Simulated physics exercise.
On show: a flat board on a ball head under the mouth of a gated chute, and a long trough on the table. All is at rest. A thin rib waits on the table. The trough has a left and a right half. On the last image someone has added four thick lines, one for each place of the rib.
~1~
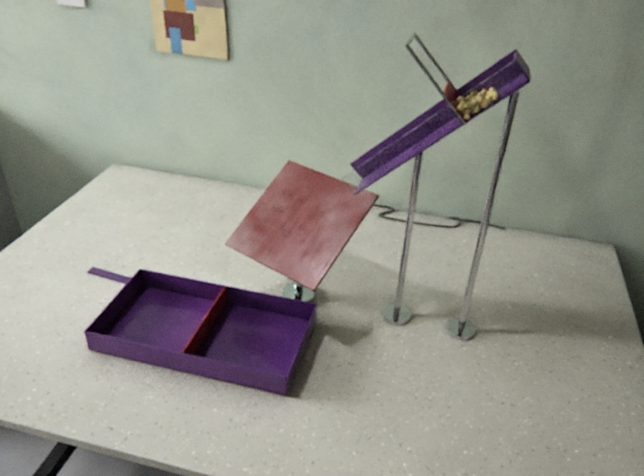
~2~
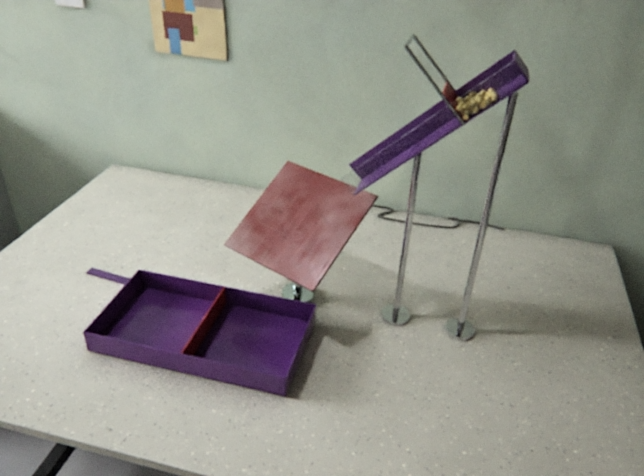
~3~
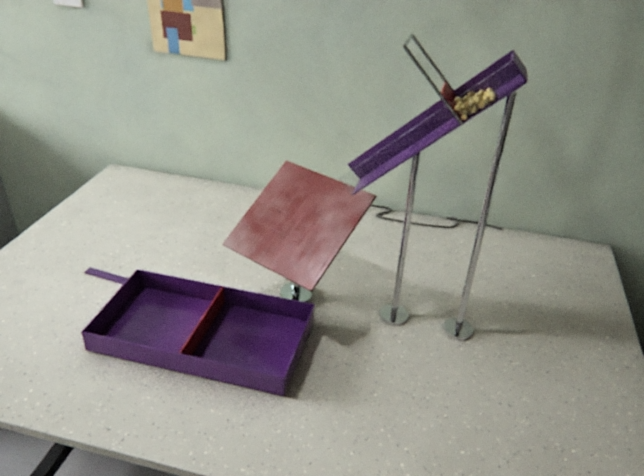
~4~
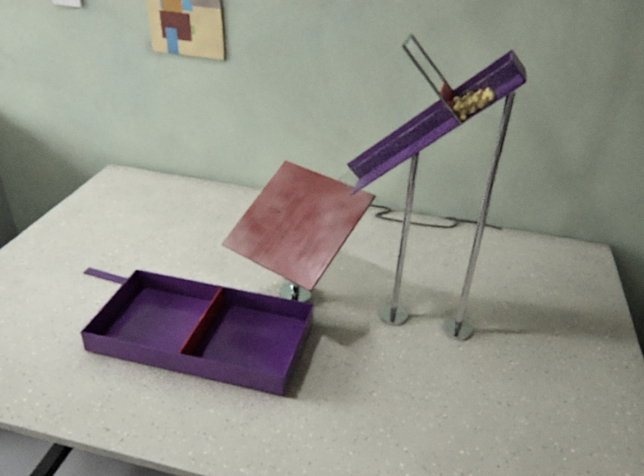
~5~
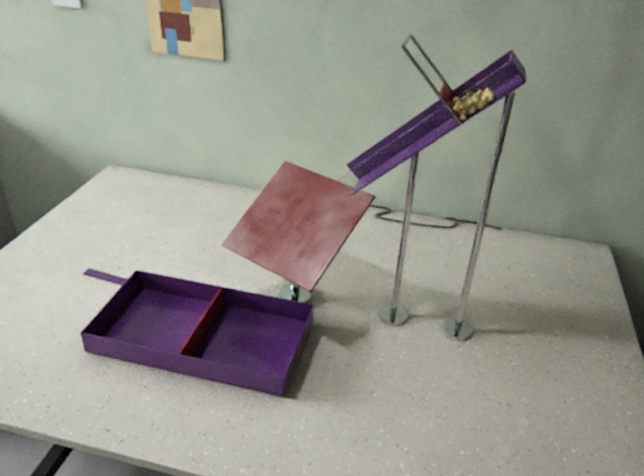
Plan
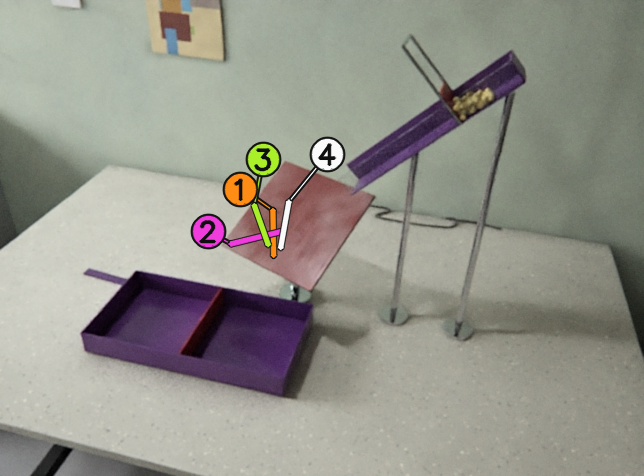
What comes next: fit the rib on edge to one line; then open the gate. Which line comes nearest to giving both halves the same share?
The answer is line 2.
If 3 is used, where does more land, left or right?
The right half.
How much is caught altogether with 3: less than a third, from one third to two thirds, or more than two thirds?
Line 3 gives more than two thirds.
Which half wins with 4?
The right half.
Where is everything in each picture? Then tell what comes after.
The first frame shows load behind the gate at (478, 105), soya beans; lip of the chute at (359, 187), sloping fairly steeply.
The second frame shows middle of the board at (299, 220), tilted fairly steeply; middle of its low edge at (266, 267); of its high edge at (331, 177).
The third frame shows front corners of the trough at (82, 332) and (284, 377); front end of its middle wall at (179, 354); gate still shut at (446, 92).
The fourth frame shows middle of the load at (474, 105); lip at (356, 187).
The fifth frame shows middle of the load at (474, 105); lip at (355, 187).
On the marked copy, line 1 from (272, 210) to (273, 255); line 2 from (281, 231) to (231, 243); line 3 from (254, 205) to (268, 244); line 4 from (288, 201) to (280, 247).
For line 1, of what is caught, a small part in the left half, nearly all in the right.
For line 2, of what is caught, about a third in the left half, about two thirds in the right.
For line 3, of what is caught, a small part in the left half, most in the right.
For line 4, of what is caught, a small part in the left half, nearly all in the right.
